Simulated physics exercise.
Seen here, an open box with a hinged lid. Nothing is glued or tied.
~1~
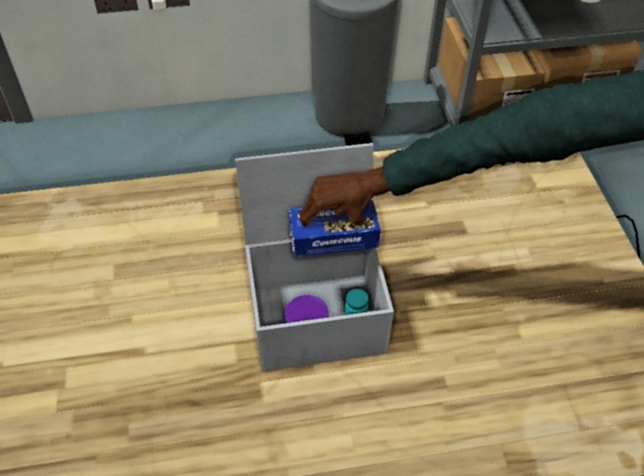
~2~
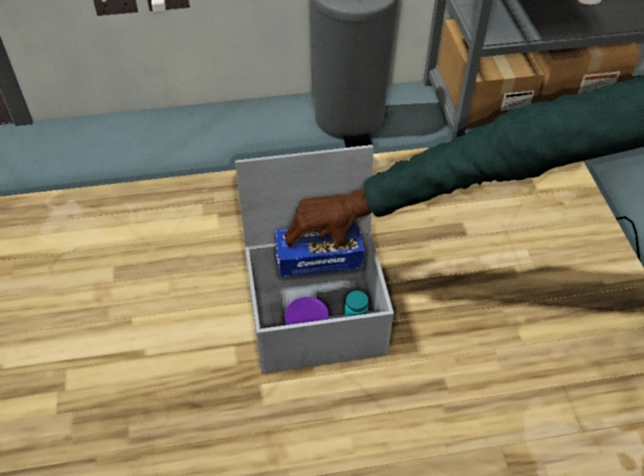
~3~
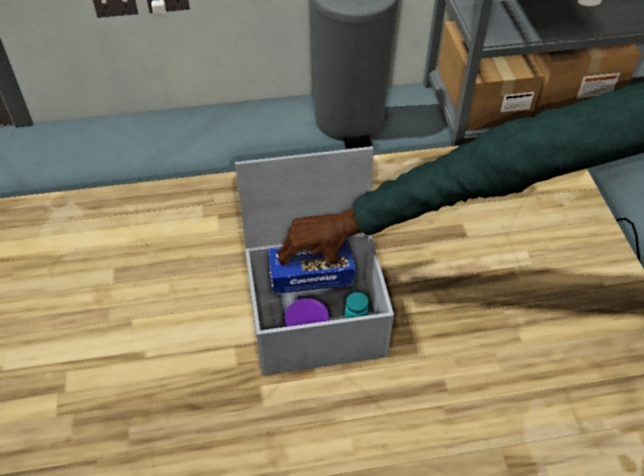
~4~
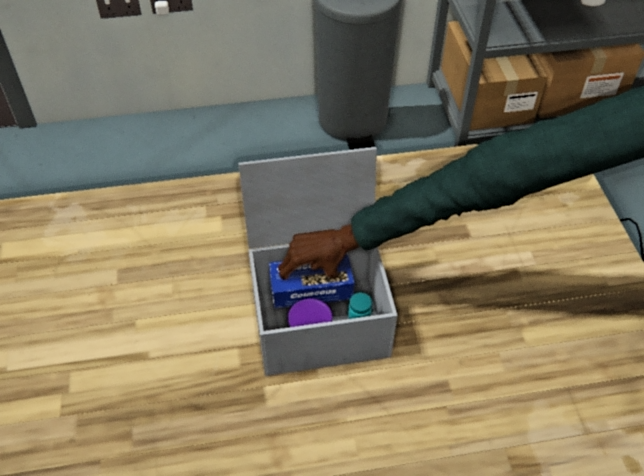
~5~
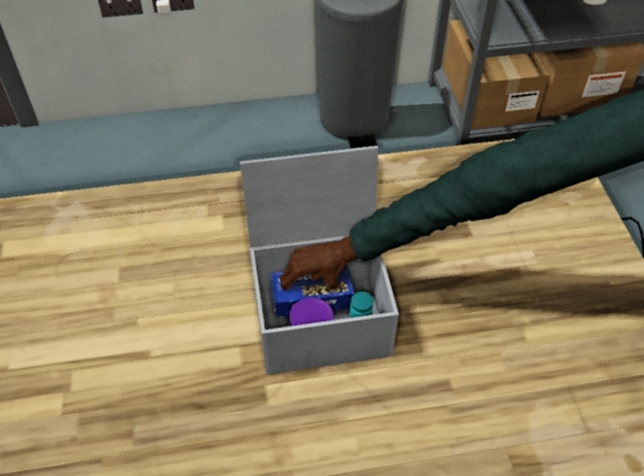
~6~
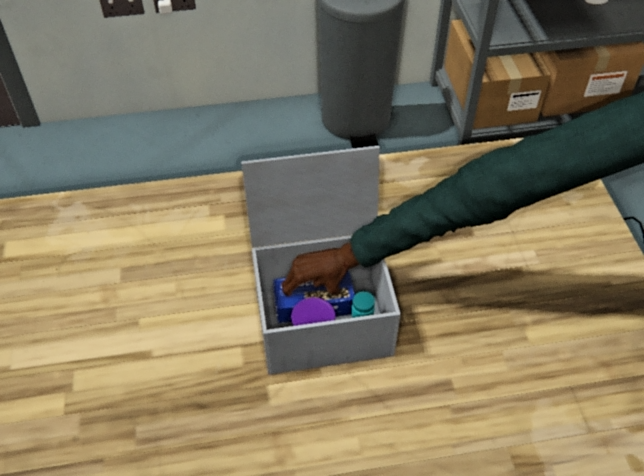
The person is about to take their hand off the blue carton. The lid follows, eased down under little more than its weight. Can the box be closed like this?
Outcome: The lid closes.
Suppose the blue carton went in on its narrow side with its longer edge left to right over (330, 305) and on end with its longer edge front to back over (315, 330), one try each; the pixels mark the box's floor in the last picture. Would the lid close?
First try: It closes; second try: It stays ajar.
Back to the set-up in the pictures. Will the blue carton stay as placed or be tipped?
It keeps its pose.
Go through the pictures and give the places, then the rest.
The first picture shows coming down; blue carton (334, 229); turquoise shaker (356, 312).
The second picture shows coming down; blue carton (319, 249); turquoise shaker (356, 314).
The third picture shows coming down; blue carton (311, 267); turquoise shaker (356, 316).
The fourth picture shows coming down; blue carton (311, 281); turquoise shaker (360, 316).
The fifth picture shows coming down; blue carton (312, 291); turquoise shaker (361, 315).
The sixth picture shows in place under the hand; blue carton (314, 297); turquoise shaker (363, 315).
Then, 1.30 s past the last view, lid 80° above the rim.
Then, 1.70 s past the last view, lid 46° above the rim.
Then, 2.00 s past the last view, lid 8° above the rim.
Finally, lid shut; all 3 still in place. Final places as the last picture's camera would see them, blue carton near (314, 297).
